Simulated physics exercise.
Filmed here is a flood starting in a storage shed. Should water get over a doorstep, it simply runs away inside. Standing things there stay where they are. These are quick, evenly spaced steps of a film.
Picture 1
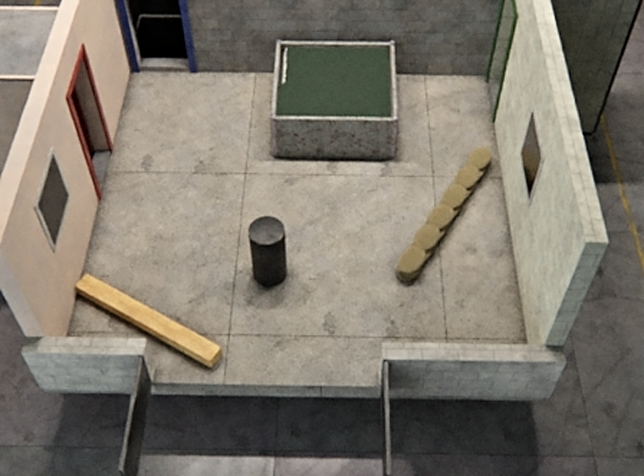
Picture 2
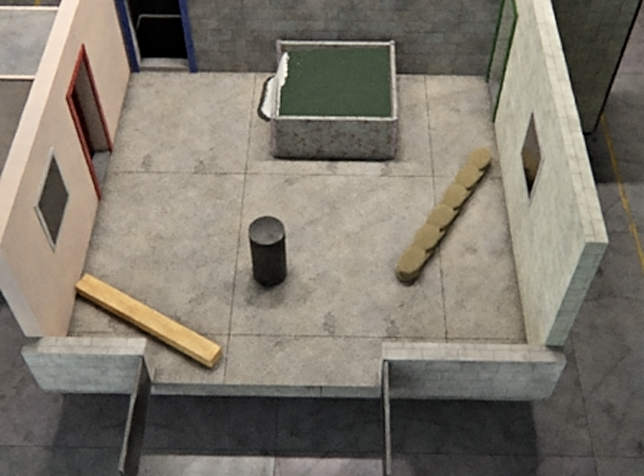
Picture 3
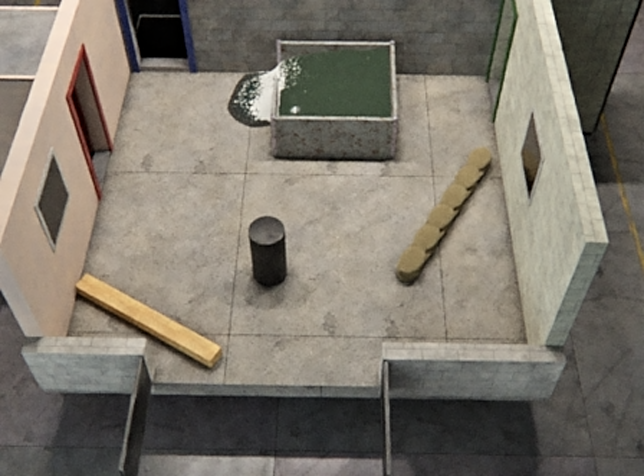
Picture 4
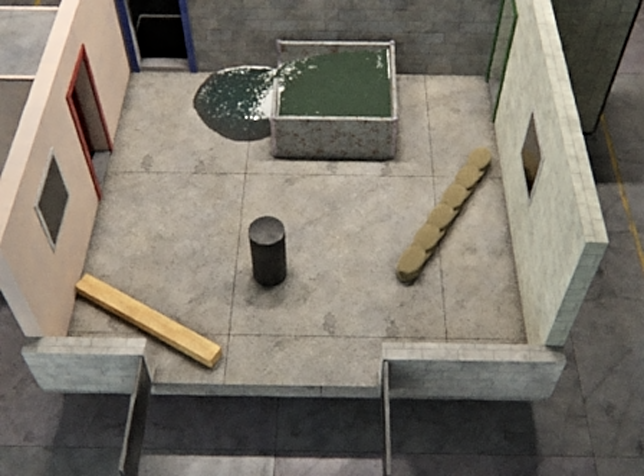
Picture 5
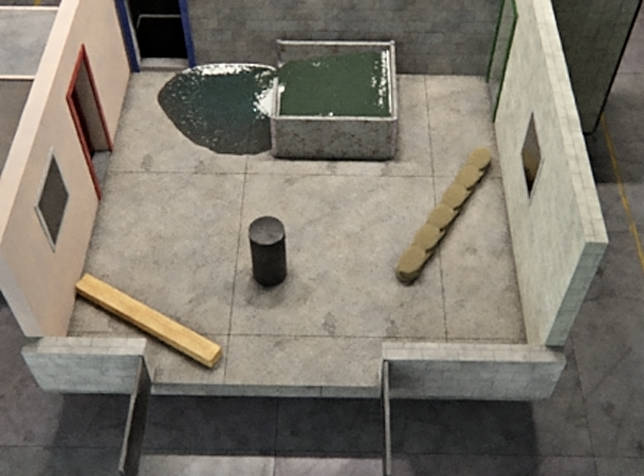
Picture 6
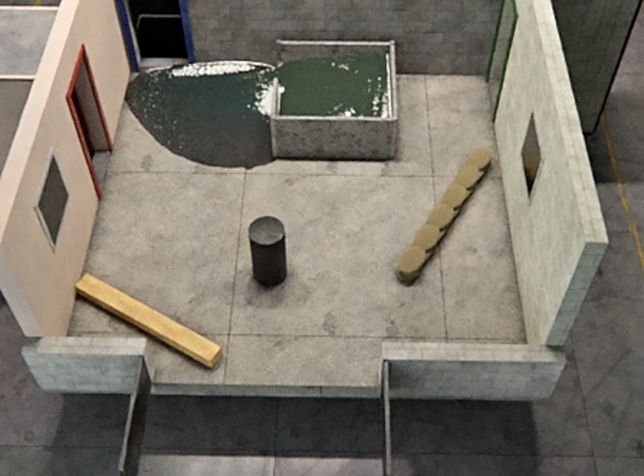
Green water in an open concrete tank pouring out through its left side and spreading leftward across the grey floor.
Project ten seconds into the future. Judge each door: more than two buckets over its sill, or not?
As I see it, the green door respects the limit; the blue door breaks the limit; the red door breaks the limit.
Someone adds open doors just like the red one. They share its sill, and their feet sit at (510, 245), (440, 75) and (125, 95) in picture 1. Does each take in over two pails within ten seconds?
Taken in sequence, they go: Not exceeded, not exceeded, exceeded.
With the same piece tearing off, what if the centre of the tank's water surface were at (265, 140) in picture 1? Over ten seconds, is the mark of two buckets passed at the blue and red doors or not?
Log - blue door: Limit exceeded; red door: Limit exceeded.
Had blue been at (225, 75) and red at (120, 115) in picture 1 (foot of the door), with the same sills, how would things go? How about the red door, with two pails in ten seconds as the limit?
Afterwards, the red one gets past the mark.
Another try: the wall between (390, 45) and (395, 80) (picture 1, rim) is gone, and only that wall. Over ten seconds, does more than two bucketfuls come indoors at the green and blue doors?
The green door overshoots the limit, while the blue door misses the threshold.
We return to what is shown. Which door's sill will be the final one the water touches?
Result: The green one.
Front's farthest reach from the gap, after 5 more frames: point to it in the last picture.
Best guess: Near (102, 193).
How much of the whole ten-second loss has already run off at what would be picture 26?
Estimate: Some 25 %.
A moment on, water covers 15 % of the floor; the green door not reached, the blue door under two buckets in, the red door wet at the sill, nothing in.
Next, water covers 20 % of the floor; the green door not reached, the blue door over two buckets in, the red door under two buckets in.
Then, water covers 45 % of the floor; the green door wet at the sill, nothing in, the blue door far over two buckets in, the red door over two buckets in.
Later, water covers 70 % of the floor; the green door wet at the sill, nothing in, the blue door far over two buckets in, the red door over two buckets in.
In the end, water covers 90 % of the floor; the green door wet at the sill, nothing in, the blue door far over two buckets in, the red door over two buckets in.
